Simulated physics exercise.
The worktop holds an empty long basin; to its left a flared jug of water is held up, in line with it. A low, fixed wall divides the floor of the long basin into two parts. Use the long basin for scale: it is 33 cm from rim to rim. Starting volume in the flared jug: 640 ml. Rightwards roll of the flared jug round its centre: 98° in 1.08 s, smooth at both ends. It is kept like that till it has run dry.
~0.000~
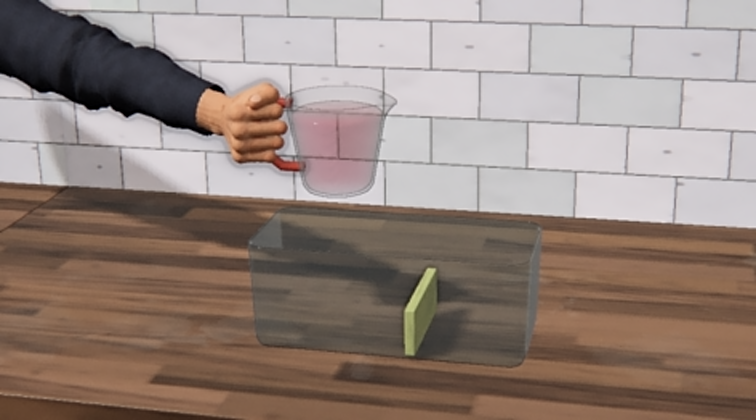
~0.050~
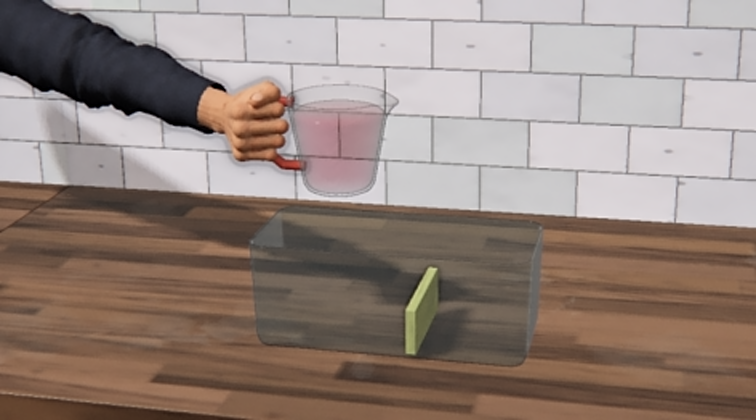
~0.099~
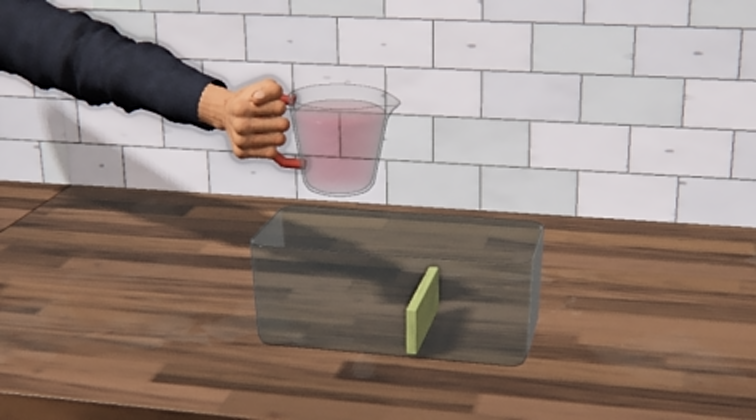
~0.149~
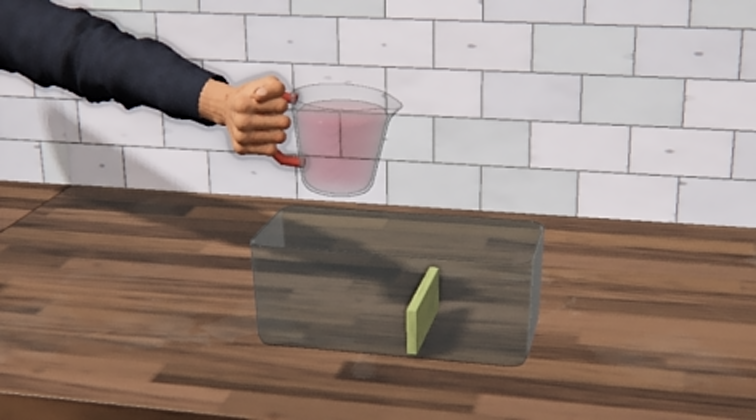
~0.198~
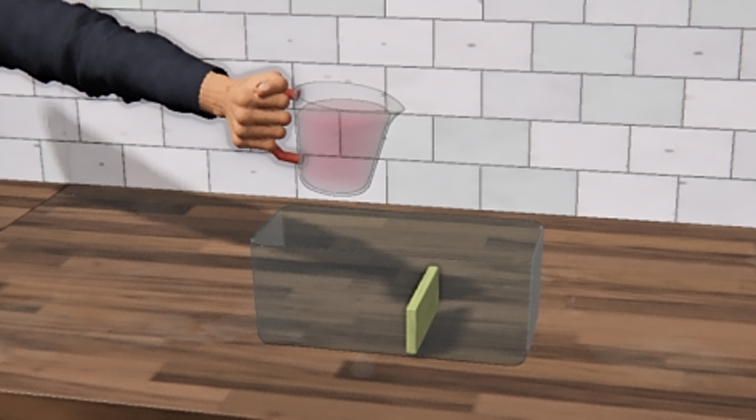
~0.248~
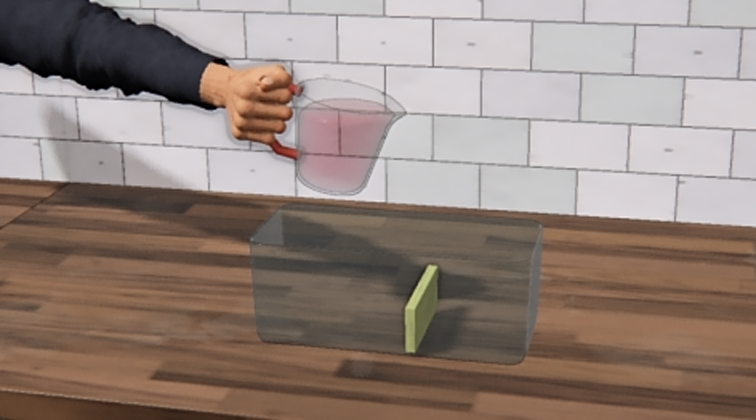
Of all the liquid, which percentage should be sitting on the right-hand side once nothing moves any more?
Around 90 per cent should be sitting there.
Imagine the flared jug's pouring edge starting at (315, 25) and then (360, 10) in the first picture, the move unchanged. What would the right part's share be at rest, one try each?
Try 1: Approx. 0 %; try 2: Approx. 80 %.
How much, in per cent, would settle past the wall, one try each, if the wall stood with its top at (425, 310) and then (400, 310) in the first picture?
Some 80 in a hundred, then some 95 in a hundred.
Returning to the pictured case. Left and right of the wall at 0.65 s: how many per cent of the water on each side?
Left roughly 0, right roughly 10.
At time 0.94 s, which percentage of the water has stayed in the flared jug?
I'd say some 20 per cent remains.
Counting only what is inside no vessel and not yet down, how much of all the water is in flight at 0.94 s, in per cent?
Some 14 per cent.
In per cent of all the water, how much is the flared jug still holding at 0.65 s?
Around 72 in a hundred.
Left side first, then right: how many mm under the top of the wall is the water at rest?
On the left it's about 56 mm; on the right, about 24 mm.
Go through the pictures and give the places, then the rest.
It leans 0°; its right rim is at (397, 102); the water meets the walls at (294, 108) and (384, 112); the long basin's rim runs from (264, 227) to (536, 245); the wall's top is at (421, 290), in the first frame.
It leans 1°; its right rim is at (398, 102); the water meets the walls at (295, 107) and (386, 112), in the second frame.
It leans 2°; its right rim is at (400, 103); the water meets the walls at (297, 107) and (387, 113), in the third frame.
It leans 5°; its right rim is at (402, 106); the water meets the walls at (300, 107) and (389, 113), in the fourth frame.
It leans 8°; its right rim is at (404, 109); the water meets the walls at (300, 106) and (393, 114), in the fifth frame.
It leans 12°; its right rim is at (406, 113); the water meets the walls at (303, 107) and (396, 114), in the sixth frame.
Then, 0.65 s in, the tilt is 64° and 72 per cent is still to pour, 0 is left of the wall and 10 right of it.
Then, 0.94 s in, the tilt is 94° and 19 per cent is still to pour, 2 is left of the wall and 65 right of it.
Then, 1.25 s in, the tilt is 98° and 1 per cent is still to pour, 9 is left of the wall and 89 right of it.
Then, 1.58 s in, the tilt is 98° and 0 per cent is still to pour, 10 is left of the wall and 90 right of it.
Finally, 10 per cent lies left of the wall, 90 right of it and 1 outside.
